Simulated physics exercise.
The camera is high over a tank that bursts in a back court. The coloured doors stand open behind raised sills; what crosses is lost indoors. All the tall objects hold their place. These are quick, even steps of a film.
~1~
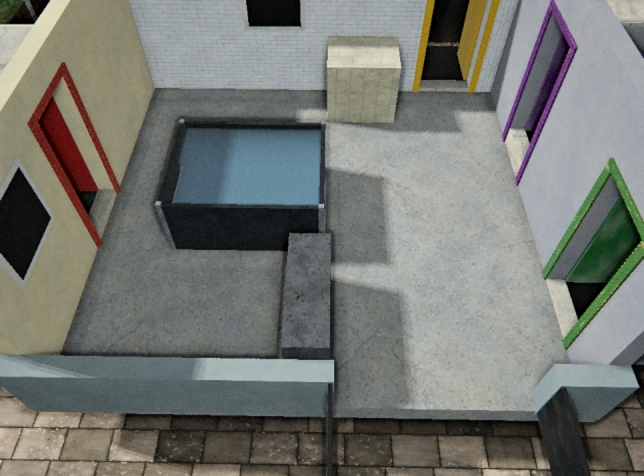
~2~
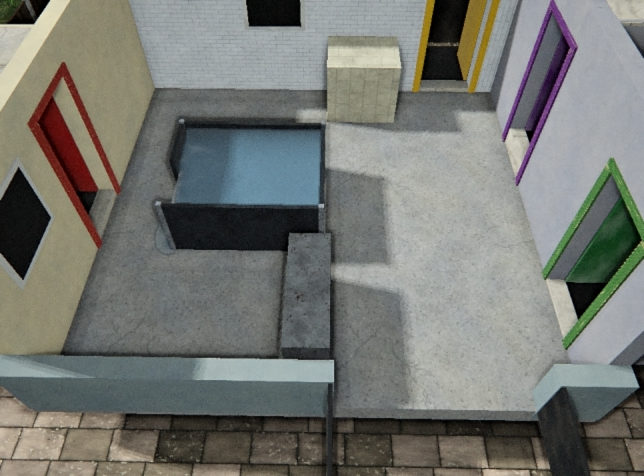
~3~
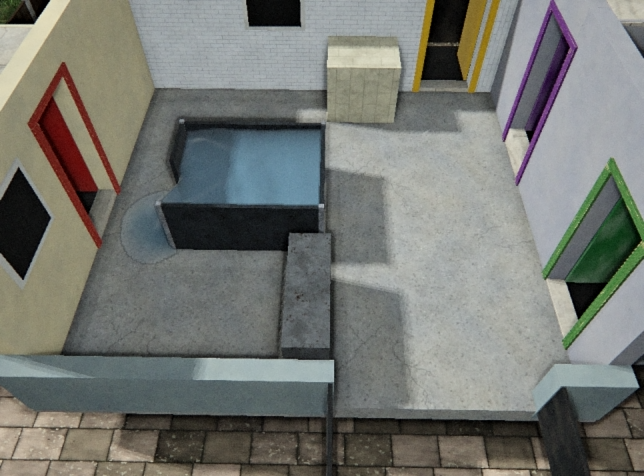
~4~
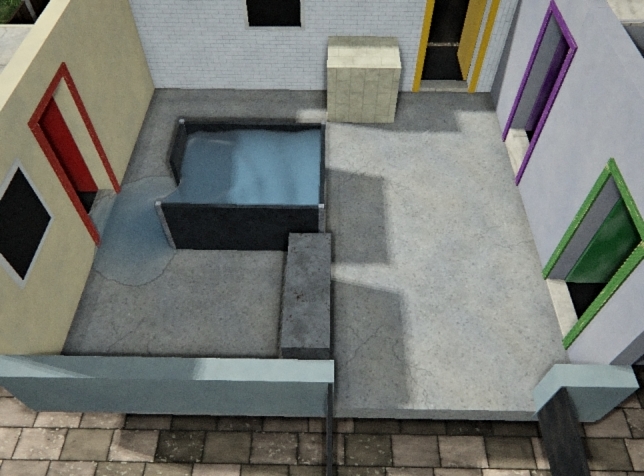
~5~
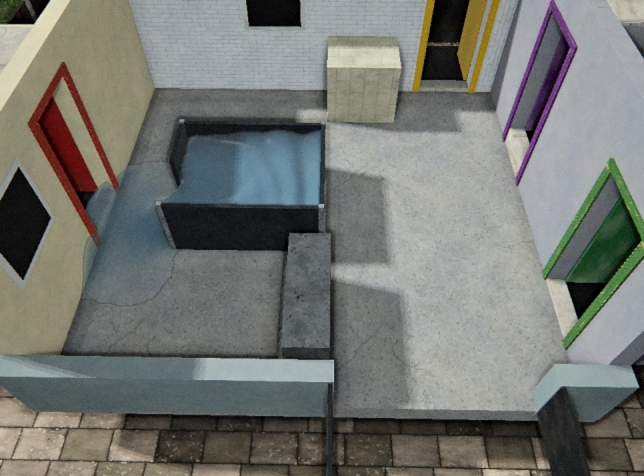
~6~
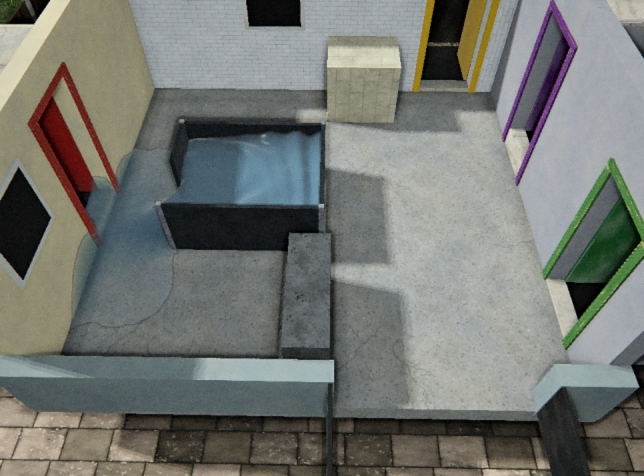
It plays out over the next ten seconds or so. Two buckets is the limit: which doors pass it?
In the end: The red door lets in a lot; the purple door admits no more than that; the yellow door admits no more than that; the green door admits no more than that.
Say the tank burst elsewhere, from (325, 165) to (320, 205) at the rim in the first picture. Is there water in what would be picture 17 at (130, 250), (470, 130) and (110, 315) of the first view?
One after the other: Free of water, flooded, free of water.
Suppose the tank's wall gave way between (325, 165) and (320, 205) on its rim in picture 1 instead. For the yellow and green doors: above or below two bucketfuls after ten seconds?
One by one: Yellow door passes that mark, green door takes more.
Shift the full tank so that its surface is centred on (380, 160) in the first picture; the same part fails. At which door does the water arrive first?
The red door.
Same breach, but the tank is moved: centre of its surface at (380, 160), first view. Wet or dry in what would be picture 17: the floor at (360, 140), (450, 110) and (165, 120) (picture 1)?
In turn: Dry, no water, covered.
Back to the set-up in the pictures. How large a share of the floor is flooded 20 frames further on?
I make it 35 per cent.
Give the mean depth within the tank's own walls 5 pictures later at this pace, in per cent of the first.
Near 66 in a hundred.
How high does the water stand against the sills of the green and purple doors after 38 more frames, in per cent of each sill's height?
Roughly 70 per cent, then 0 per cent.
A moment on, water covers 15 % of the floor; the red door far over two buckets in, the purple door not reached, the yellow door not reached, the green door not reached.
Next, water covers 25 % of the floor; the red door far over two buckets in, the purple door not reached, the yellow door not reached, the green door not reached.
Then, water covers 35 % of the floor; the red door far over two buckets in, the purple door not reached, the yellow door not reached, the green door not reached.
Later, water covers 60 % of the floor; the red door far over two buckets in, the purple door not reached, the yellow door not reached, the green door wet at the sill, nothing in.
In the end, water covers 85 % of the floor; the red door far over two buckets in, the purple door wet at the sill, nothing in, the yellow door not reached, the green door under two buckets in.
